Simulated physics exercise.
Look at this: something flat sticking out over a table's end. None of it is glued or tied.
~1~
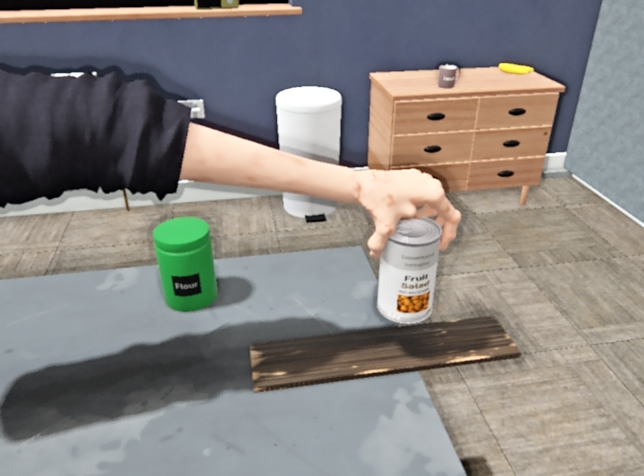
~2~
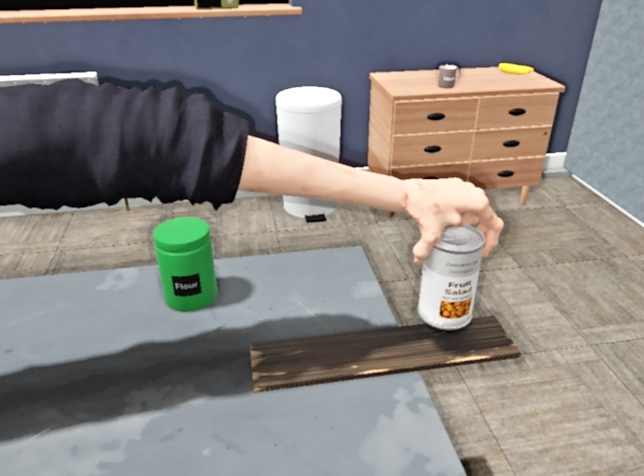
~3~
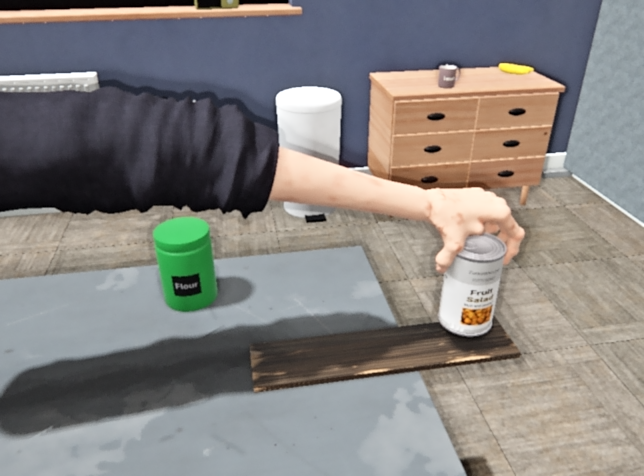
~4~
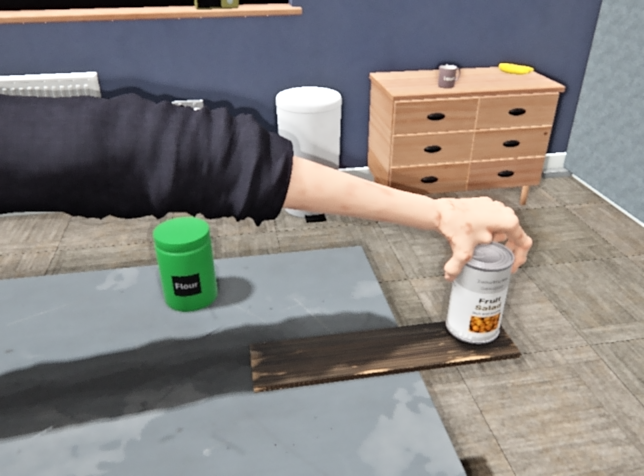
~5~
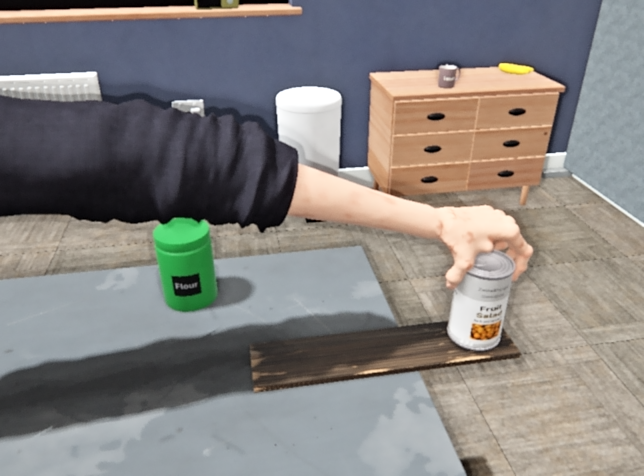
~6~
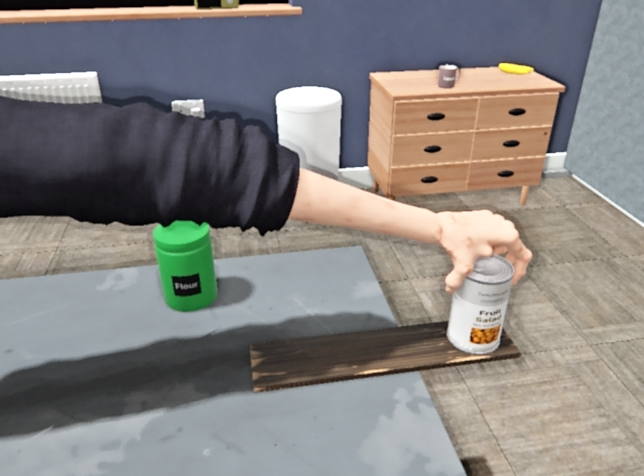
At a grey table's end, a hand carrying a white tin rightward and lowering it onto an overhanging dark wooden plank.
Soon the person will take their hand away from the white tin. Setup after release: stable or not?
Oh, it keels over off the end.
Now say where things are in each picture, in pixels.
The first frame shows coming down; white tin (408, 269); black plank (384, 351).
The second frame shows coming down; white tin (450, 276); black plank (384, 351).
The third frame shows coming down; white tin (470, 283); black plank (384, 351).
The fourth frame shows coming down; white tin (478, 292); black plank (384, 351).
The fifth frame shows coming down; white tin (480, 299); black plank (384, 351).
The sixth frame shows in place under the hand; white tin (479, 303); black plank (384, 351).
Then, 0.50 s after the last picture, black plank and white tin now down on the floor or falling.
Then, 0.60 s after the last picture, things are still on the move.
By the end, down on the floor or falling, black plank and white tin; green jar in place. The plank comes down.
